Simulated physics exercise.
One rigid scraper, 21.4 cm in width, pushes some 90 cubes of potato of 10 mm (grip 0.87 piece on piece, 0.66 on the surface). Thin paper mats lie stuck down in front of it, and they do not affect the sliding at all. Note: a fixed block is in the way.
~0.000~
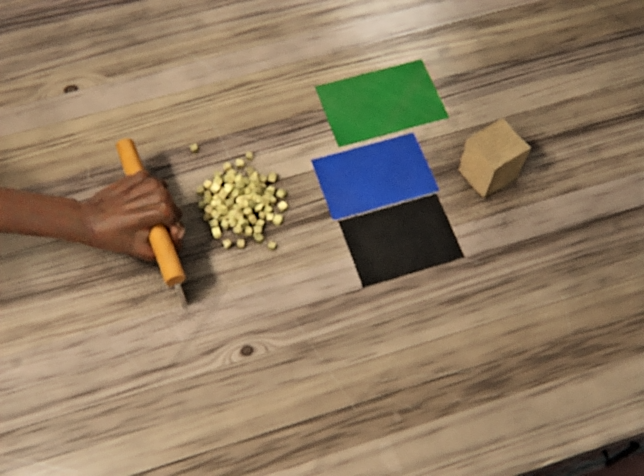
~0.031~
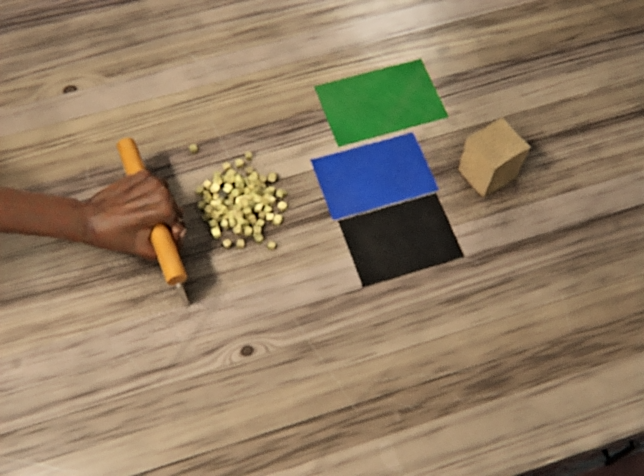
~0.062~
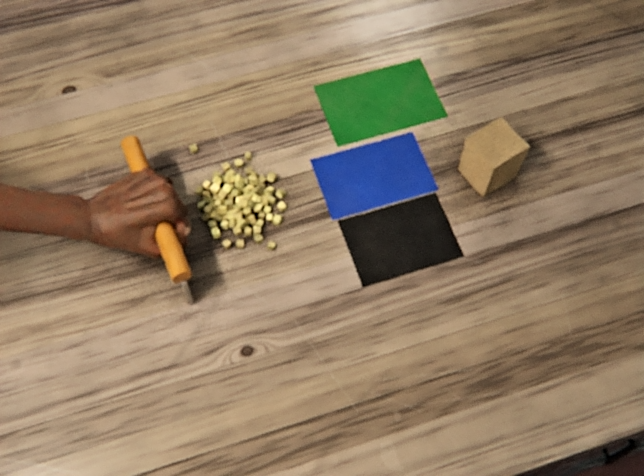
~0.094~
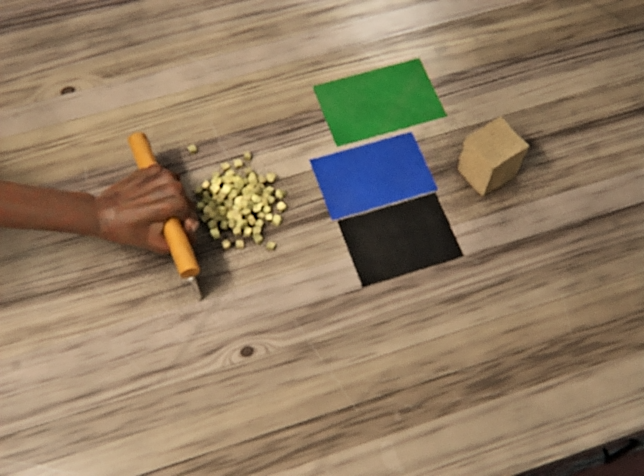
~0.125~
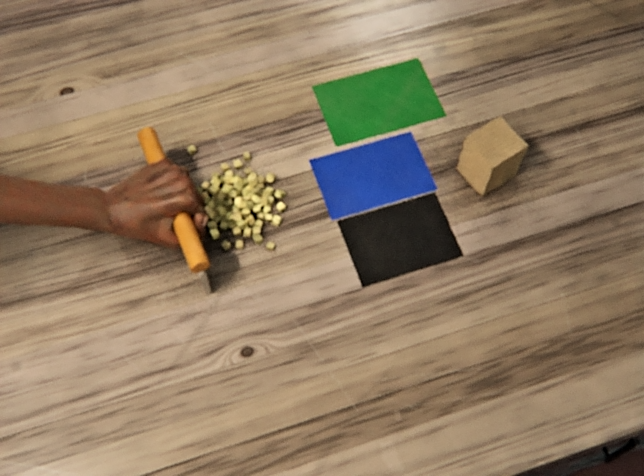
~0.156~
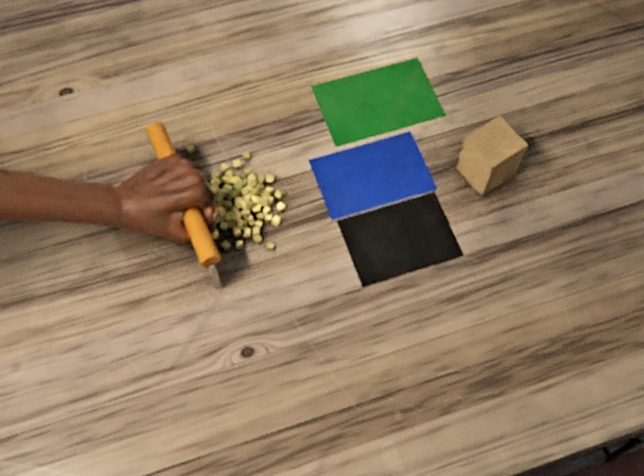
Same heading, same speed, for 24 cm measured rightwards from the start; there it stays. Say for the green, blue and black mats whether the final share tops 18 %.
In the end, the green mat tops it, the blue mat tops it, the black mat does not top it.
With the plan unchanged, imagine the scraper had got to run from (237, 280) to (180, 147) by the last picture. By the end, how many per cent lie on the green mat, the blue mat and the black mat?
Green mat: 10; blue mat: 55; black mat: 15.
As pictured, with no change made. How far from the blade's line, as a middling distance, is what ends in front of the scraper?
About 3 cm.
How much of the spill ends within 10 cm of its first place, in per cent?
Near 0 in a hundred.
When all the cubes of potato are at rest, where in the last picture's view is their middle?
The middle settles close to (340, 145).
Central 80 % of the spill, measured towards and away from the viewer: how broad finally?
I'd guess near 14 cm, give or take.
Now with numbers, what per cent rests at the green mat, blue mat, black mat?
Green mat: 25 %; blue mat: 45 %; black mat: 0 %.
After 0.40 s, scraper 16 cm from its start, spill 13 cm wide; off the mats 100 %.
Then, at 0.63 s, scraper 25 cm from its start, spill 15 cm wide; blue mat 45 %, green mat 20 %, off the mats 30 %.
After 0.84 s, scraper 25 cm from its start, spill 16 cm wide; blue mat 45 %, green mat 25 %, off the mats 30 %.
At rest (1.6 s), black mat 0 %, blue mat 45 %, green mat 25 %, off the mats 30 %.
